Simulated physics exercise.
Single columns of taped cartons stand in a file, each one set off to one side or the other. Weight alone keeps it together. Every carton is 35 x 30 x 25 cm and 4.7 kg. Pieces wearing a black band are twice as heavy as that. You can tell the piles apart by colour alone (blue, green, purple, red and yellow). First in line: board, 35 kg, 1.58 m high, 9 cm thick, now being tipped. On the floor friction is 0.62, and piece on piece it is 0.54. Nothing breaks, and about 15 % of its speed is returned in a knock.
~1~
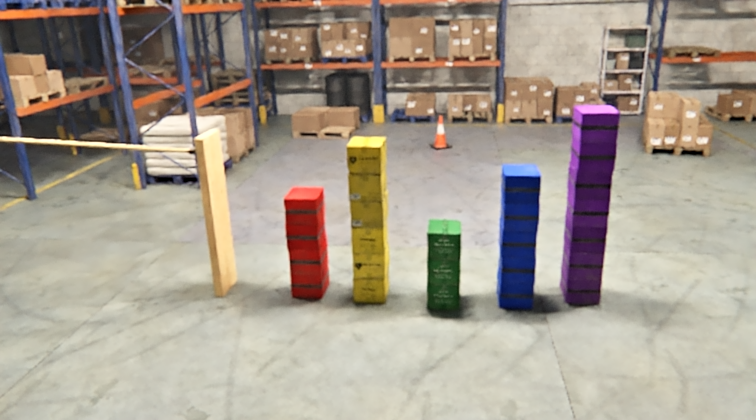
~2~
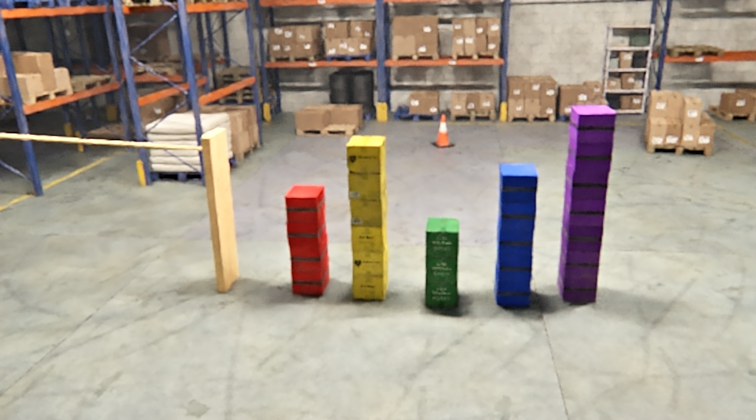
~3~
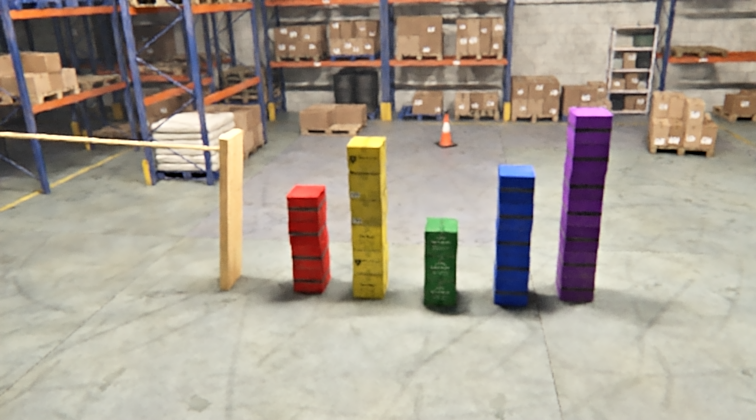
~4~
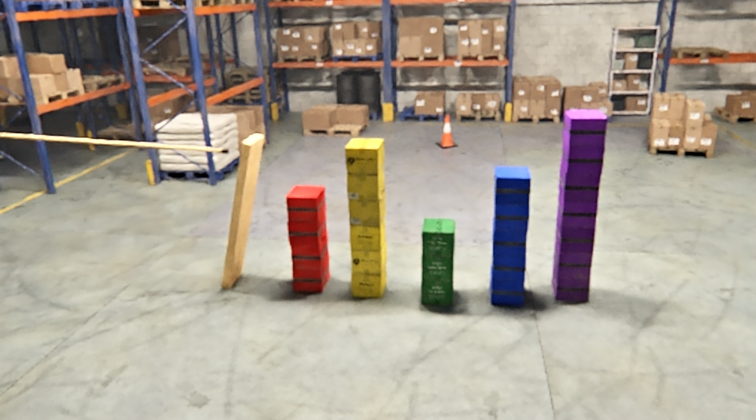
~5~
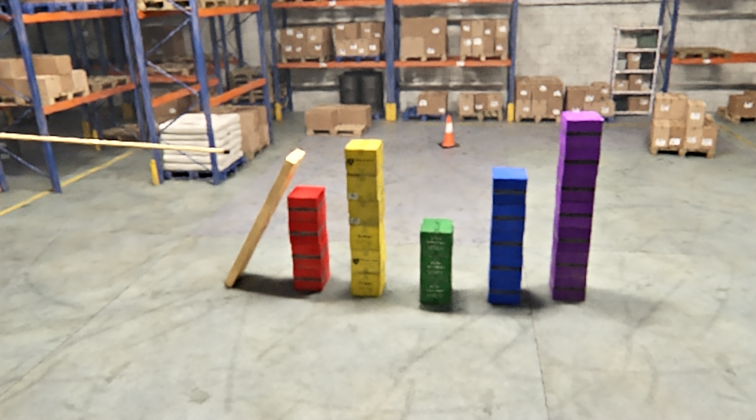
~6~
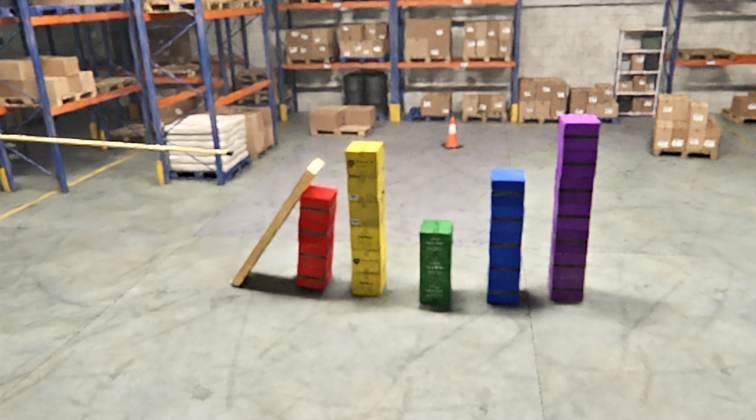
A pole nudged an upright wooden board, which leaned over to the right until it met the red stack and tilted it slightly, while the yellow, green, blue and purple stacks stayed standing.
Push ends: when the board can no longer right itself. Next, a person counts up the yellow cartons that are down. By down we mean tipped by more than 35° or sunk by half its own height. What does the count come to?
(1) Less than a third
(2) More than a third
More than a third.
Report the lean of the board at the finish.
Around 65 degrees, give or take.
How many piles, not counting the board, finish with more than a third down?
By my count, 2.
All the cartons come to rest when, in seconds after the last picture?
Near 2.0 s.
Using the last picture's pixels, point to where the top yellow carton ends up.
Its centre ends up near pixel (497, 193) in the last picture.
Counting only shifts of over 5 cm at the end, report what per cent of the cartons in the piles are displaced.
I get 70 %.
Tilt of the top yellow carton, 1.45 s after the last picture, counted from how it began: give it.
I'd put it at roughly 20 degrees away from its starting angle.
Then, 0.45 s on from the sixth picture, board 45° from upright; none of the 6 yellow cartons down (0 of 25 in all colours); top yellow carton displaced 53 mm; top red carton tipped 22°.
Then, 0.87 s on from the sixth picture, board 53° from upright; none of the 6 yellow cartons down (3 of 25 in all colours); top yellow carton tipped 20°; top red carton tipped 33°, 8 cm lower.
Then, 1.13 s on from the sixth picture, board 63° from upright; 5 of the 6 yellow cartons down (9 of 25 in all colours); top yellow carton tipped 44°, 21 cm lower; top red carton tipped 29°, 19 cm lower.
Then, 1.45 s on from the sixth picture, board 65° from upright; 6 of the 6 yellow cartons down (10 of 25 in all colours); top yellow carton tipped 21°, 29 cm lower; top red carton tipped 49°, 37 cm lower.
Finally, board 65° from upright; 6 of the 6 yellow cartons down (10 of 25 in all colours); top yellow carton tipped 25°, 31 cm lower; top red carton tipped 51°, 38 cm lower. That is 100 per cent. Seen by the last camera, middles, top yellow carton near (497, 193), top red carton near (396, 242).
